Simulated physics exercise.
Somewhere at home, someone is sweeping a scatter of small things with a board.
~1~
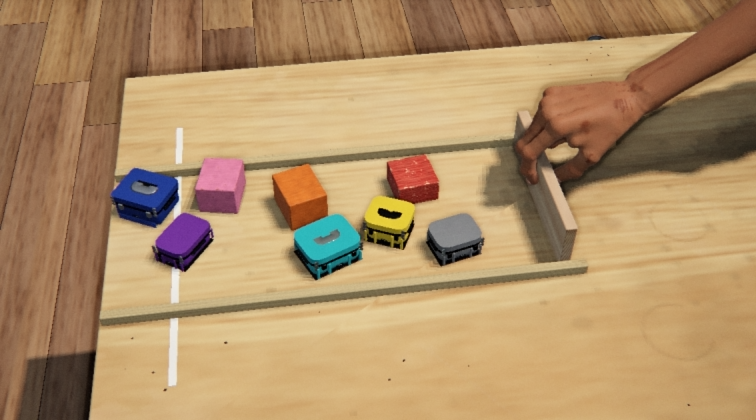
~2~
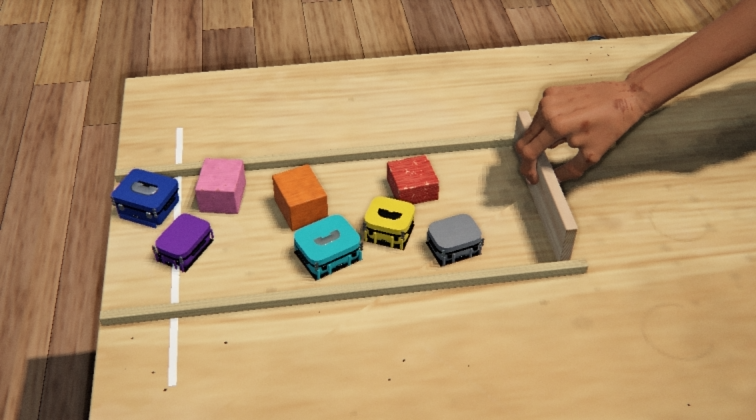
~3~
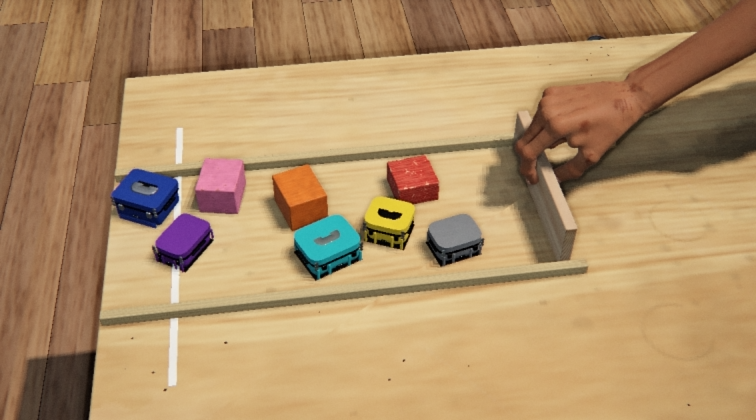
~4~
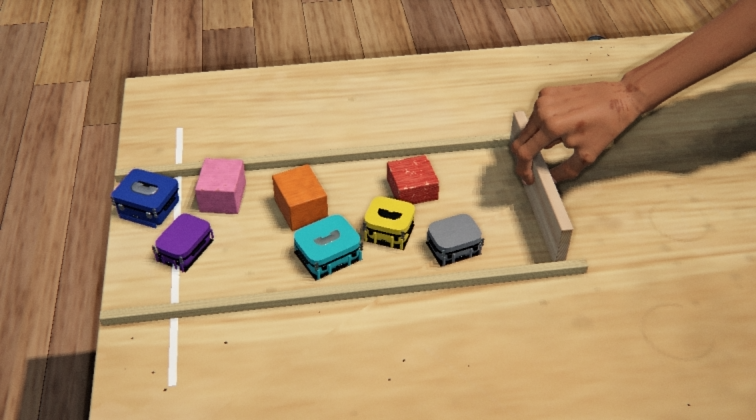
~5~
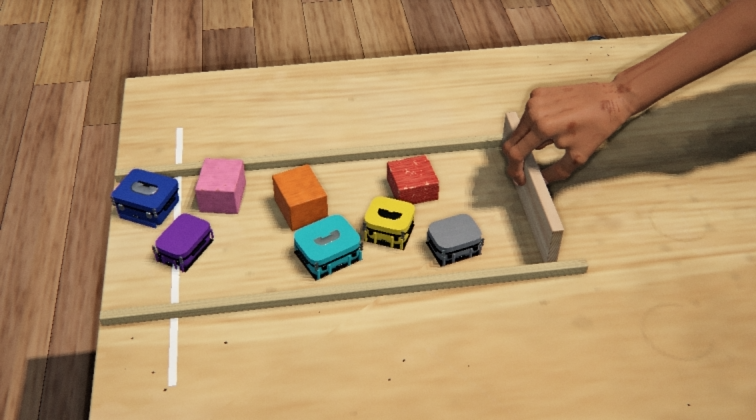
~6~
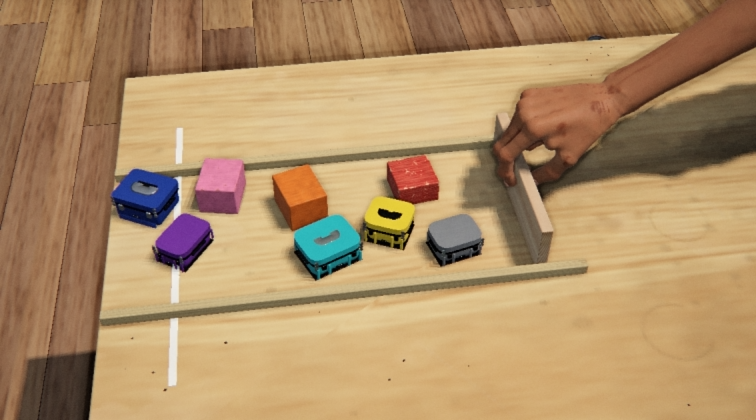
The footage shows a hand holding an upright board at the right of a scatter of small coloured cases and blocks on a wooden surface, then sliding it slightly left while the cases and blocks stay still.
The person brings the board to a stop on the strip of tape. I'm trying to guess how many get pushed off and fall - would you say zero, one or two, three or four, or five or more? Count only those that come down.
Three to four tumble.
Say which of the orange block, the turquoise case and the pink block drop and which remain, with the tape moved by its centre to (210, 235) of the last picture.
Taking them in turn, the orange block does not drop, the turquoise case does not drop, the pink block tips off.
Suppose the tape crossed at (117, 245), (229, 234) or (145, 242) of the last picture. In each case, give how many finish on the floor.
Respectively 8, 1 and 5.
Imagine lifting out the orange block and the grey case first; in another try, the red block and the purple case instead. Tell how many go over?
First 1, second 2.
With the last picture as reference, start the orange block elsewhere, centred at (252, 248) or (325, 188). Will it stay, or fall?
The orange block drops away, then stays in place.
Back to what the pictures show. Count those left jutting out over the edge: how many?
I'd put it at 1.
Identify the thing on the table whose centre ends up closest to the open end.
The orange block.
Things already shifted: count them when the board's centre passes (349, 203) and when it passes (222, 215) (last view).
Counts: 5 and 8.
A little later, none off yet; blue case at rest near (147, 198); purple case at rest near (184, 243); pink block at rest near (221, 186).
When it is over, the number that fall off is three or four; down, turquoise case, pink block, purple case and blue case.
